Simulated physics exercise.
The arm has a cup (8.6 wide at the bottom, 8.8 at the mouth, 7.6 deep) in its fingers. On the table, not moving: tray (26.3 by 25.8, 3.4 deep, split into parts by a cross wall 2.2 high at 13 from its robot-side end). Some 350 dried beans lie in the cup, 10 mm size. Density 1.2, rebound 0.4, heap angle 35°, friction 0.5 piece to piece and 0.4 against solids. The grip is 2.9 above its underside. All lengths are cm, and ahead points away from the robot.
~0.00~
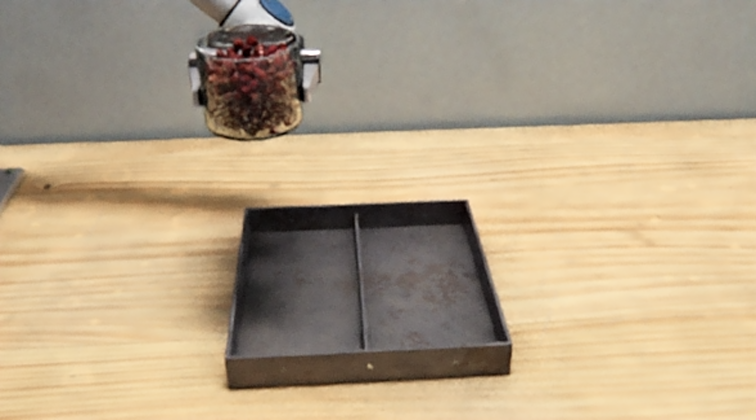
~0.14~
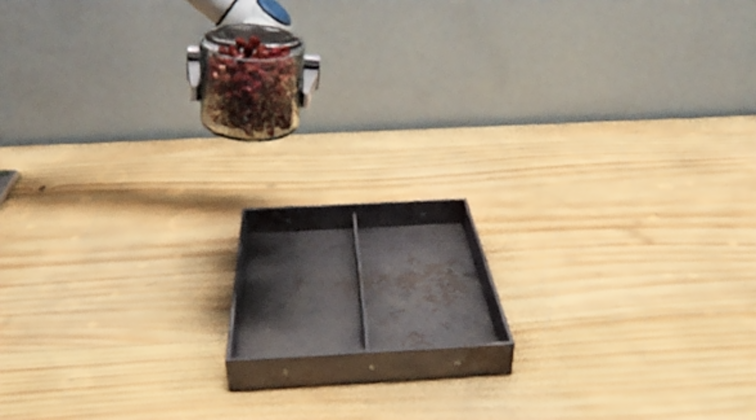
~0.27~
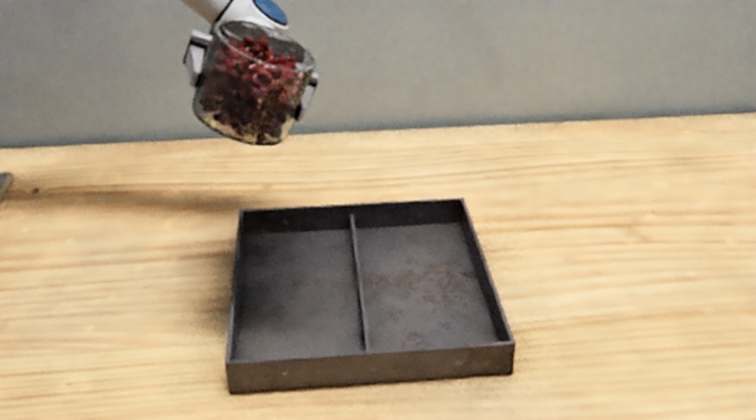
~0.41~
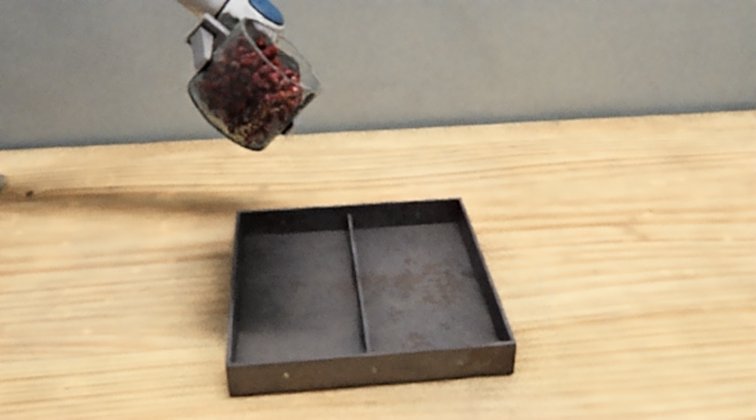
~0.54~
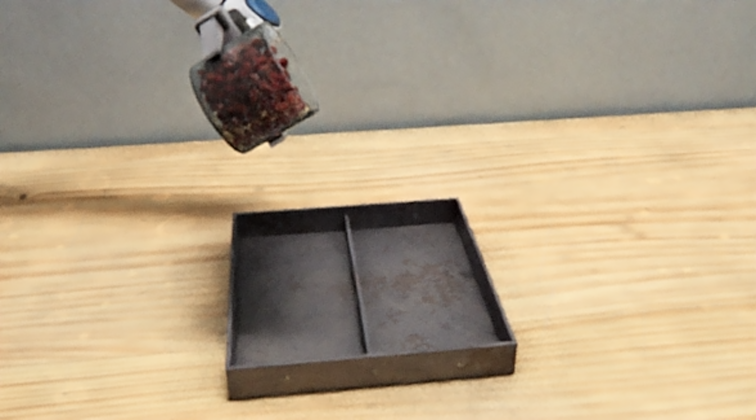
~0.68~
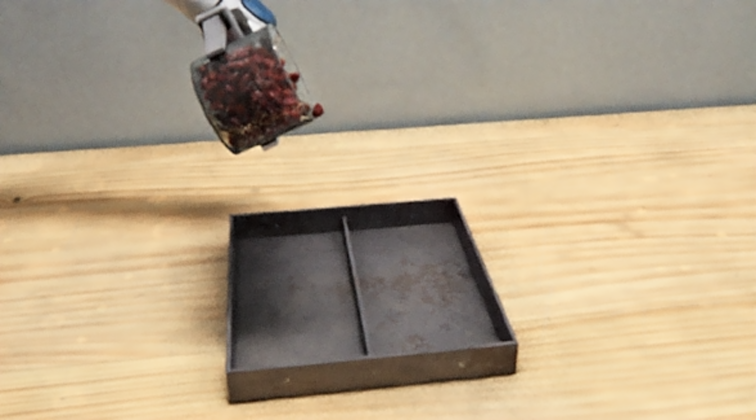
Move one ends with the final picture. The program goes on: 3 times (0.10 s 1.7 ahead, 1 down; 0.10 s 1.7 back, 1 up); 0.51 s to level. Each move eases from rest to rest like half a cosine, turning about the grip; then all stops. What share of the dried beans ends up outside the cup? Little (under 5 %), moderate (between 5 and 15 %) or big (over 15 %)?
A moderate share, between 5 and 15 %, ends outside the cup.
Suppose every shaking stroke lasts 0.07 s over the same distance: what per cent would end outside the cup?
Then about 20 per cent.
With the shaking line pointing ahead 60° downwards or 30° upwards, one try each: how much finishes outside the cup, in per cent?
About 5 and 30 per cent.
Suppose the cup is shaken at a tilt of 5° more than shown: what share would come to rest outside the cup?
Then about 20 per cent.
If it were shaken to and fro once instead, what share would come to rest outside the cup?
It would be near 5 per cent.
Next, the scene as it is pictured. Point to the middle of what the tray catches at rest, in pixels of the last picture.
At about (407, 287).
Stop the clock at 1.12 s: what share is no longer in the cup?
Near 5 per cent so far.
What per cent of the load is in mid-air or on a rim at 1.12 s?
Roughly 3 per cent.
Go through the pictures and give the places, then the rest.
The first frame shows the cup middle at (251, 83), level; upper third of the load around (250, 69), from x 205 to 295, top at y 40; 353 in the cup.
The second frame shows the cup middle at (251, 83), tilted 6° forward; upper third of the load around (249, 69), from x 210 to 295, top at y 40.
The third frame shows the cup middle at (252, 84), tilted 23° forward; upper third of the load around (244, 69), from x 205 to 295, top at y 40.
The fourth frame shows the cup middle at (254, 87), tilted 44° forward; upper third of the load around (242, 69), from x 200 to 300, top at y 40.
The fifth frame shows the cup middle at (254, 90), tilted 61° forward; upper third of the load around (242, 71), from x 205 to 300, top at y 45.
The sixth frame shows the cup middle at (253, 92), tilted 67° forward; upper third of the load around (241, 73), from x 205 to 320, top at y 50; 353 in the cup.
After 1.12 s, tilted 67° forward, highest piece 27 above the table; 330 in the cup, 12 in the far-side part, 1 in the robot-side part, 10 in flight or on a rim.
After 1.57 s, tilted 27° forward, highest piece 28 above the table; 325 in the cup, 23 in the far-side part, 5 in the robot-side part.
After 1.99 s, level, highest piece 29 above the table; 325 in the cup, 23 in the far-side part, 5 in the robot-side part.
After 3.04 s, level, highest piece 29 above the table; 325 in the cup, 23 in the far-side part, 5 in the robot-side part.
In the end, 325 in the cup, 23 in the far-side part, 5 in the robot-side part. That is 8 % outside the cup.
